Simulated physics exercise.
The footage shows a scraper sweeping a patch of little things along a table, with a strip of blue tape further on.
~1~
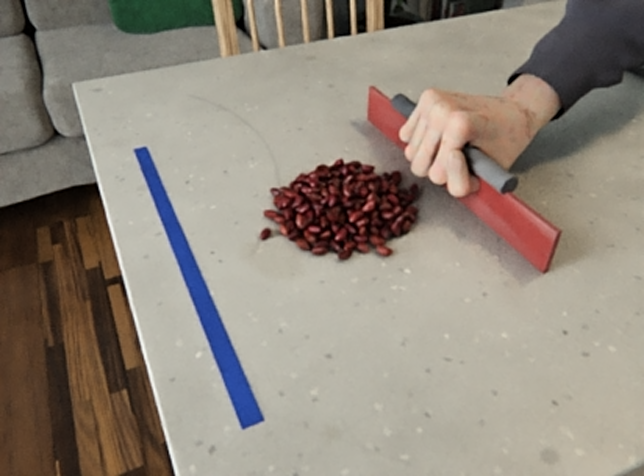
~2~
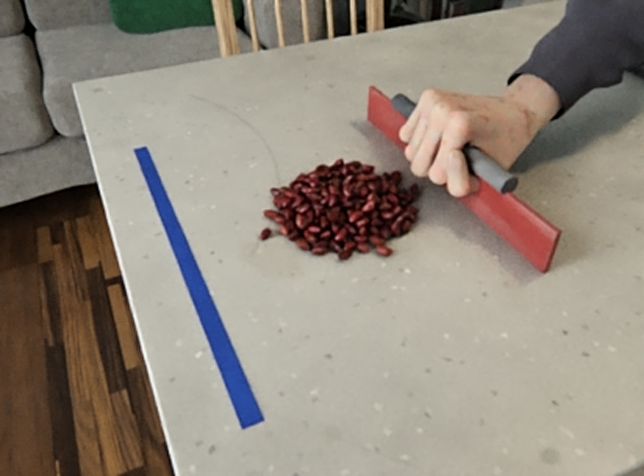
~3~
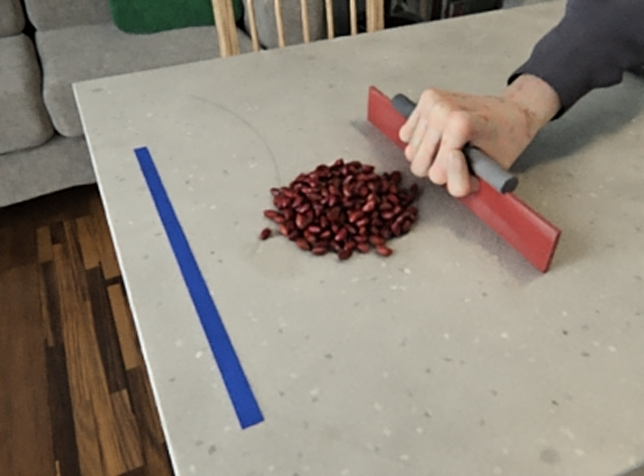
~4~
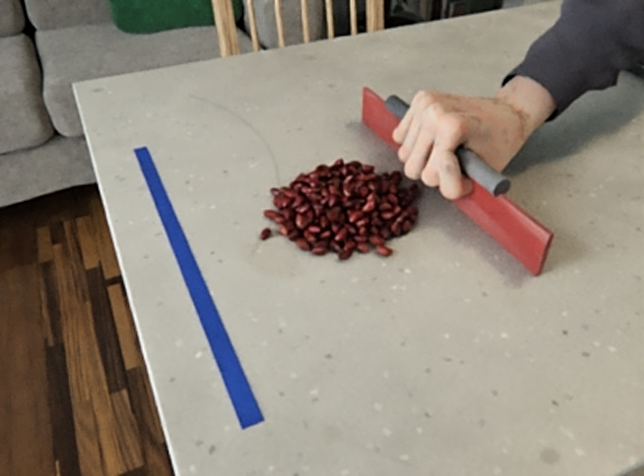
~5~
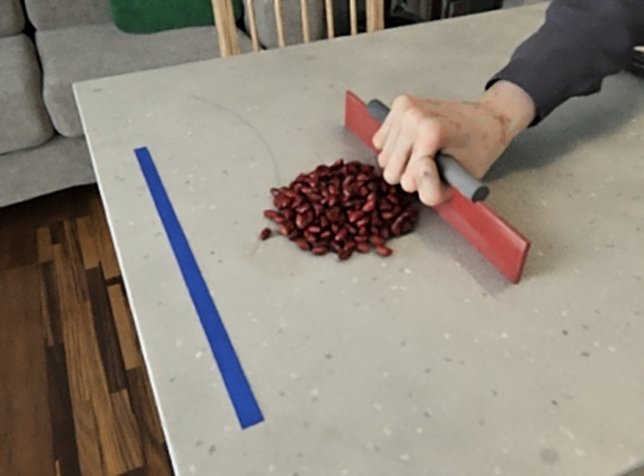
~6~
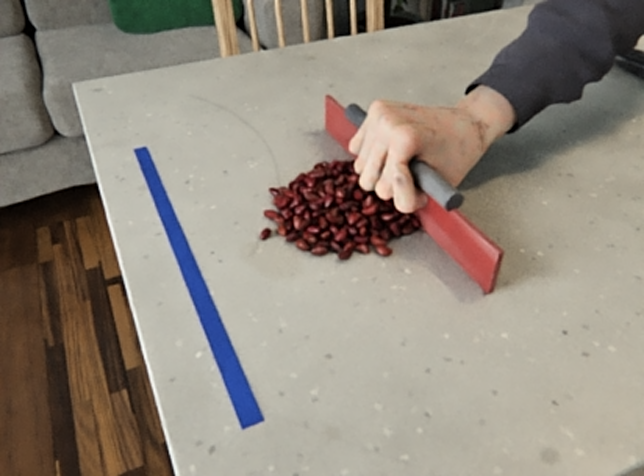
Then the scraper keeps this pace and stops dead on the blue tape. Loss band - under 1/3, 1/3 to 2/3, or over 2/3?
1/3 to 2/3.
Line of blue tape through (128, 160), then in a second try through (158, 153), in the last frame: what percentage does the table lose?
About 80 per cent, then 40 per cent.
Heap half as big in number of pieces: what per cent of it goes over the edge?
Something like 40 pieces in every hundred.
Just after the last frame, scraper still moving, near (284, 186); heap all on the table, its front near (179, 252).
A moment on, scraper stopped at the blue tape; heap roughly a third over the edge.
Further on, scraper stopped at the blue tape; heap roughly half over the edge.
When it is over, scraper stopped at the blue tape; heap roughly half over the edge.
